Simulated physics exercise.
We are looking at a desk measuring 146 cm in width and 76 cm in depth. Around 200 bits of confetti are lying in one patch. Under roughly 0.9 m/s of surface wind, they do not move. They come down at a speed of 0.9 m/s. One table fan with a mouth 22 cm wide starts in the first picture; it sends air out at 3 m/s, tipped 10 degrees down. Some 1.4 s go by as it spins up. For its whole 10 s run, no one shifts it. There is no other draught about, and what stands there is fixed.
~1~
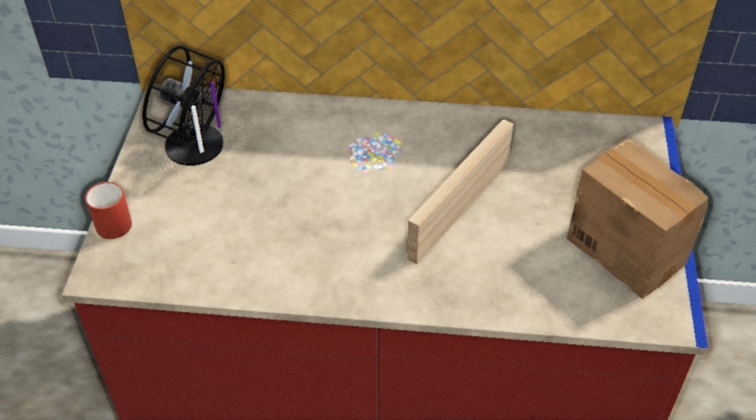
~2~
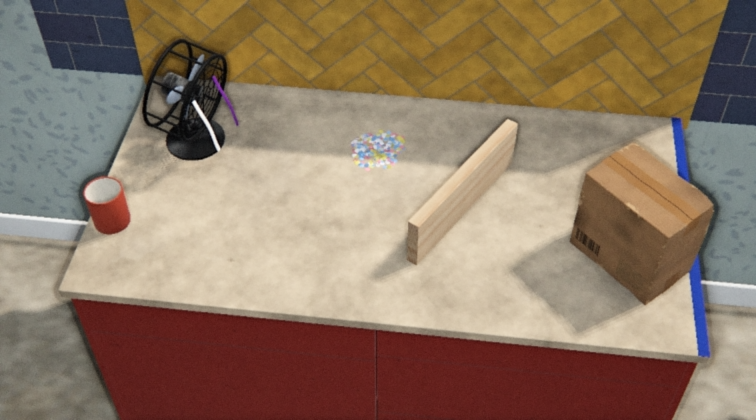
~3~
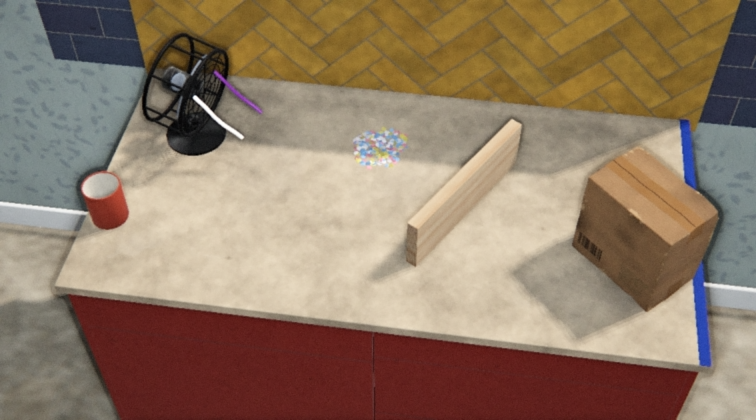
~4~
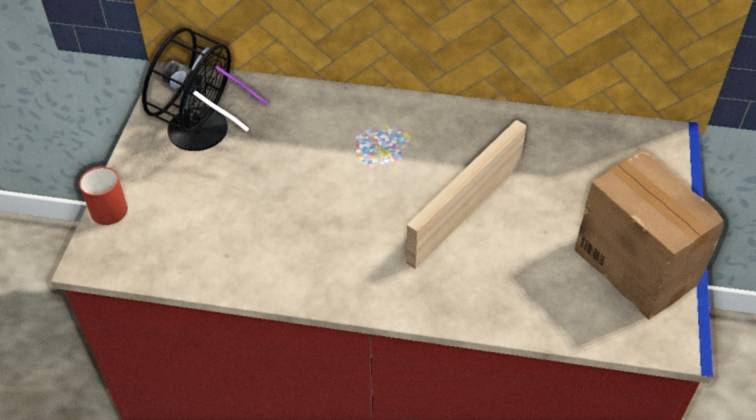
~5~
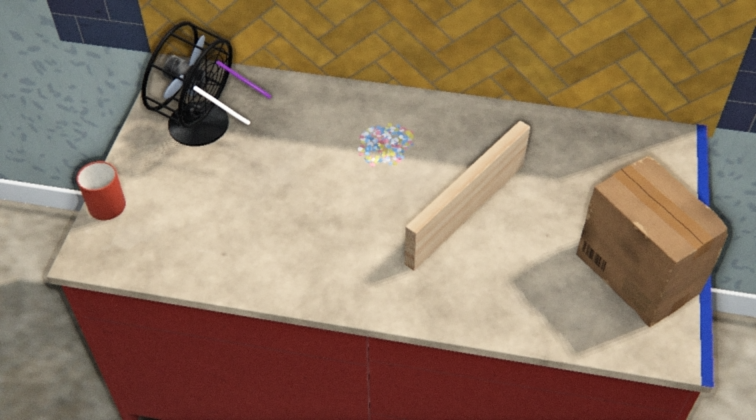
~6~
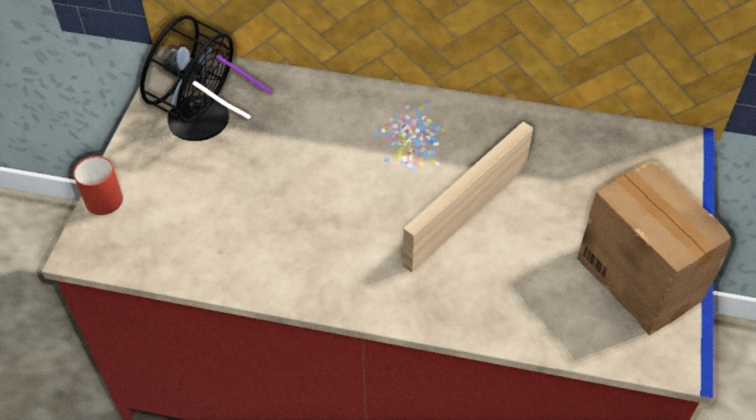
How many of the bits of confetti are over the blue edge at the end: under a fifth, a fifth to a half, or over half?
In the end the majority sit past the blue edge.
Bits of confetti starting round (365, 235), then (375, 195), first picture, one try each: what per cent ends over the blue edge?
Results, one try each: 0 %, 70 %.
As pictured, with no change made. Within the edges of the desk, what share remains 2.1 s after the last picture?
It should be roughly 30 % by then.
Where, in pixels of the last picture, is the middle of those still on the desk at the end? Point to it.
Centre: Roughly (498, 99).
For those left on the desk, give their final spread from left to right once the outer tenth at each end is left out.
Spread, left to right: Approx. 10 cm.
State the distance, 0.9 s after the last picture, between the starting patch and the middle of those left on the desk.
The middle is some 40 cm from where it began.
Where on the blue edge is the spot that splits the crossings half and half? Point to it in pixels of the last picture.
(714, 142).
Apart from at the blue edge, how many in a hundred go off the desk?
Near 0 %.
Then, 0.9 s after the last picture, 54 % are over the blue edge; the middle of those still in play is near (526, 100); 6 % have settled or left.
Then, 2.1 s after the last picture, 69 % are over the blue edge; the middle of those still in play is near (511, 101); 76 % have settled or left.
Then, 4.4 s after the last picture, 72 % are over the blue edge; the middle of those still in play is near (504, 101); 80 % have settled or left.
Then, 8.9 s after the last picture, at the end, 74 % are over the blue edge; the middle of those still in play is near (498, 99).
